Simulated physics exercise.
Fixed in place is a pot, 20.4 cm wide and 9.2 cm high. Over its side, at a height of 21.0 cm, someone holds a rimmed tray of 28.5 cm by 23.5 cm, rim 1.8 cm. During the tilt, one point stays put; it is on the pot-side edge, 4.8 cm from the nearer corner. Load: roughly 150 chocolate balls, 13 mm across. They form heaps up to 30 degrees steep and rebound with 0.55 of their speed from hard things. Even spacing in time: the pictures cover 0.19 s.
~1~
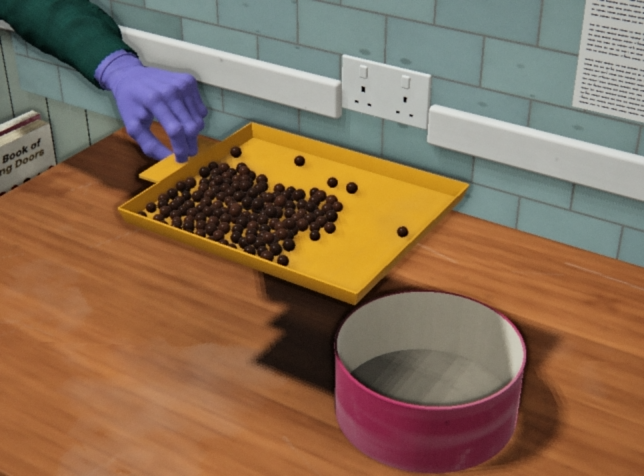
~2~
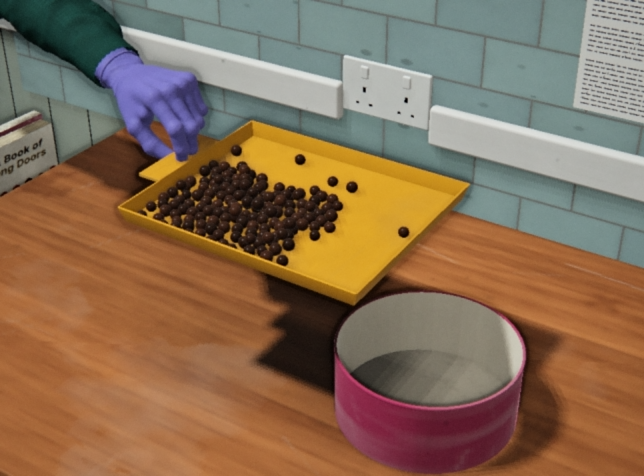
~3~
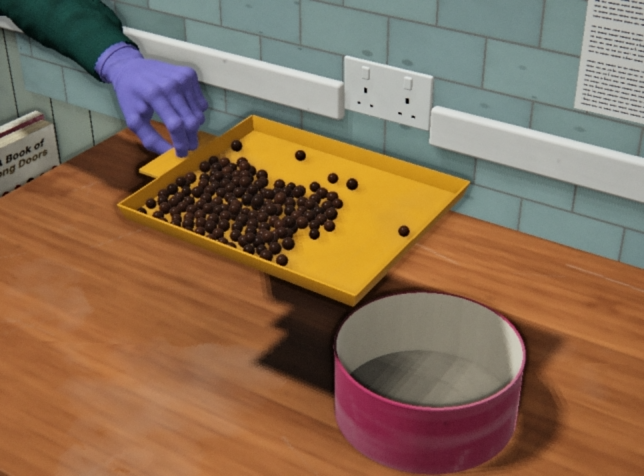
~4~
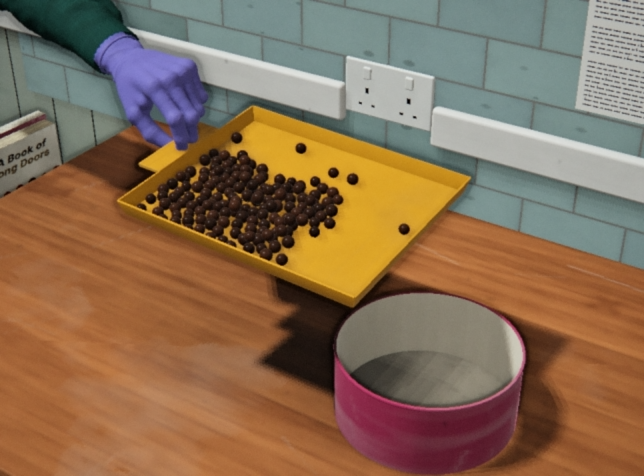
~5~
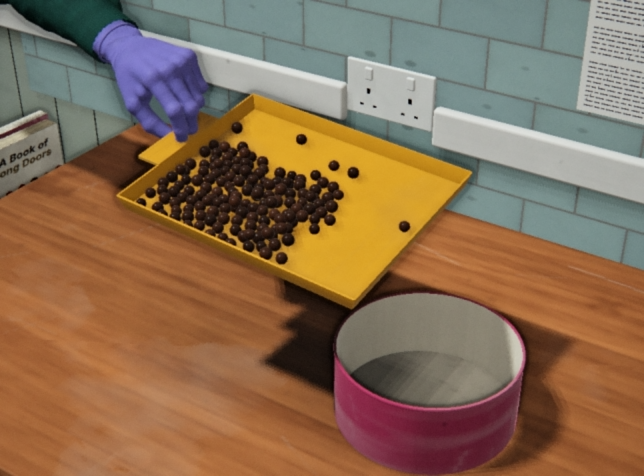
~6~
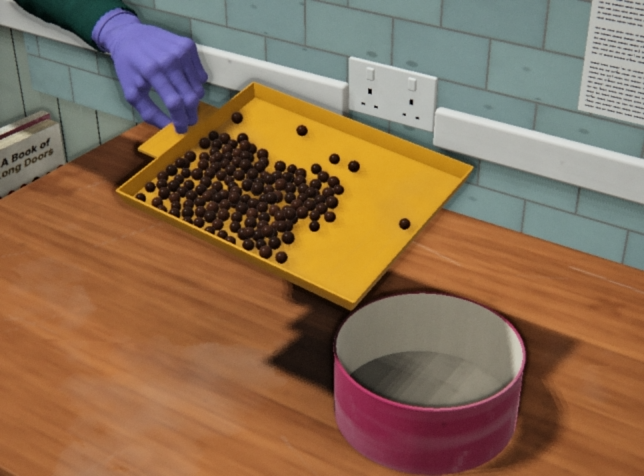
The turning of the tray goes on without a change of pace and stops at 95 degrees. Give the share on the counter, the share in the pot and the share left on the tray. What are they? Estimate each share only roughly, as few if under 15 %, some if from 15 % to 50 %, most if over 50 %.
Roughly: Counter most, pot few, left on the tray few.
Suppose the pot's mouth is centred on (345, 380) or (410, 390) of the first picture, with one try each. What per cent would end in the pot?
Roughly 95 per cent, then 70 per cent.
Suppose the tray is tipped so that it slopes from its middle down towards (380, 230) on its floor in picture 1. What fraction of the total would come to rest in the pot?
About 80 per cent.
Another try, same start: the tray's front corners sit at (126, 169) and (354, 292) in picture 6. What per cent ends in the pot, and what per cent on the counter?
Pot 55; counter 45.
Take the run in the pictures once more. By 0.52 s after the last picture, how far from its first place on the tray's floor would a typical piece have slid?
Displacement on the tray: Roughly 7 cm.
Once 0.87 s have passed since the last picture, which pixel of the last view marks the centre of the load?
Estimated load position: Around (315, 308).
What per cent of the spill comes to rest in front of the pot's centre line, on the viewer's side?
Roughly 100 percent of the spill.
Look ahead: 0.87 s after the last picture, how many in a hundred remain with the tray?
It works out to near 60 per cent of the load.
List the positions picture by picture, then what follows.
The first picture shows tray tilt 0 degrees, front corners at (125, 207) and (355, 289); middle of the pieces at (247, 203); pot at (430, 345).
The second picture shows tray tilt 0 degrees, front corners at (125, 206) and (354, 289); middle of the pieces at (247, 202).
The third picture shows tray tilt 2 degrees, front corners at (125, 204) and (353, 291); middle of the pieces at (247, 200).
The fourth picture shows tray tilt 4 degrees, front corners at (124, 200) and (353, 293), lowest corner right front; middle of the pieces at (247, 196).
The fifth picture shows tray tilt 7 degrees, front corners at (124, 195) and (352, 295), lowest corner right front; middle of the pieces at (247, 191).
The sixth picture shows tray tilt 10 degrees, front corners at (123, 190) and (352, 297), lowest corner right front; middle of the pieces at (247, 186); pot at (429, 346).
Then, 0.52 s after the last picture, tilt 50 degrees; the tray holds 95 %, the pot 0 %.
Then, 0.87 s after the last picture, tilt 77 degrees; the tray holds 60 %, the pot 0 %.
Then, 1.31 s after the last picture, tilt 95 degrees; the tray holds 0 %, the pot 0 %.
In the end, counter 100 %, pot 0 %, tray 0 %.
